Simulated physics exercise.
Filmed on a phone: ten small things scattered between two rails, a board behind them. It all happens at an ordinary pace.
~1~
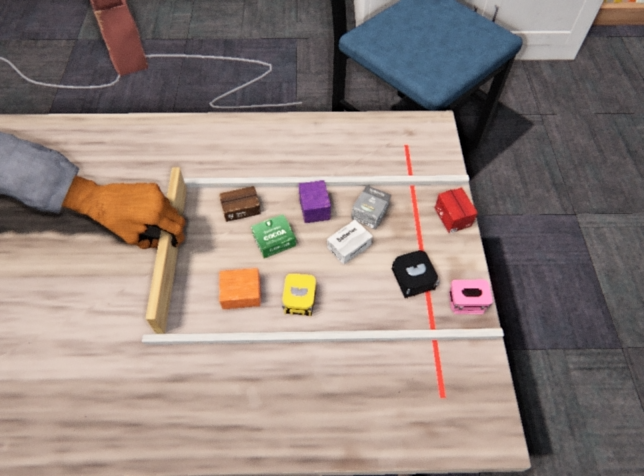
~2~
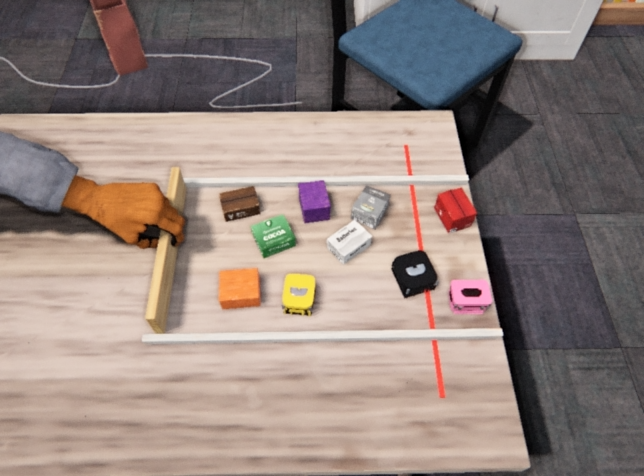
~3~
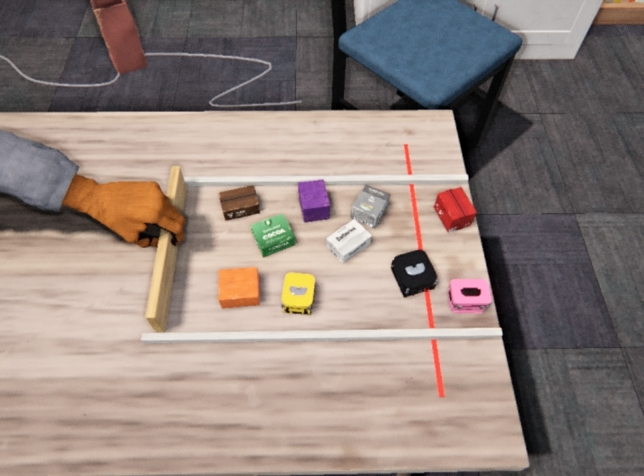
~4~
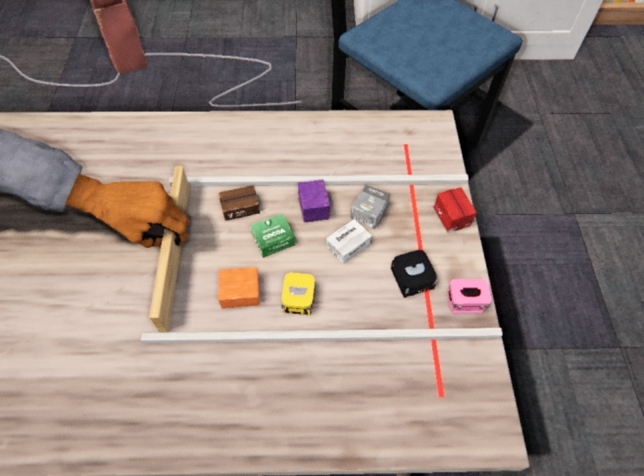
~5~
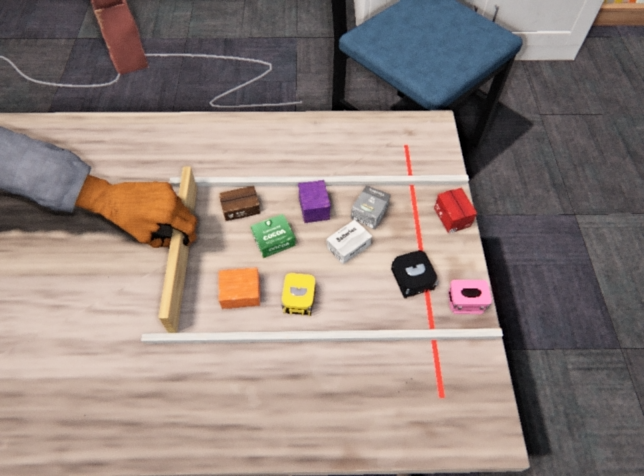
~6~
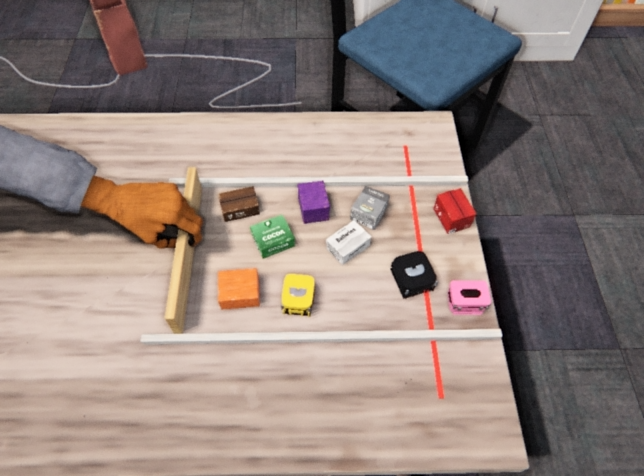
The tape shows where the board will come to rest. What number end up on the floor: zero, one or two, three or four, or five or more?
The number that fall off is three or four.
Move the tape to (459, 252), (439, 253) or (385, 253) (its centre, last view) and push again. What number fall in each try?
Try by try, 7, 7 and 1.
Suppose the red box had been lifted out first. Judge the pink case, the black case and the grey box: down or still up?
The pink case is lost; the black case drops off; the grey box tumbles off.
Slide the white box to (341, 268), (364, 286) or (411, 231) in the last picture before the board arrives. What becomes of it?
The white box is kept; drops off; survives.
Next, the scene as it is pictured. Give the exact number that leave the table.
Exactly 4.
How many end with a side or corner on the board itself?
That makes 3.
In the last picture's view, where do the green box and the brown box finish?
The green box stops around (438, 240); the brown box around (433, 205).
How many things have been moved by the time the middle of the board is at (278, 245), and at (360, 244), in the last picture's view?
The counts are 5 and 9.
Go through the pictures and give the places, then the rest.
The first frame shows red box (455, 210); pink case (469, 297); black case (414, 274); board (169, 246); tape (422, 252).
The second frame shows pink case (469, 297); grey box (371, 207).
The third frame shows black case (414, 273); yellow case (299, 294).
The fourth frame shows red box (454, 210); white box (349, 242).
The fifth frame shows pink case (468, 297); green box (273, 236).
The sixth frame shows red box (454, 211); pink case (468, 297); black case (413, 275); board (185, 246); tape (421, 253).
Soon after, none off yet; red box at rest near (454, 211); pink case at rest near (468, 297); black case at rest near (413, 275).
After that, none off yet; red box tilting a little near (492, 217); pink case displaced a little near (479, 297); black case displaced about its own width near (464, 264).
In the end, the number that fall off is three or four; gone, grey box, black case, pink case and red box.
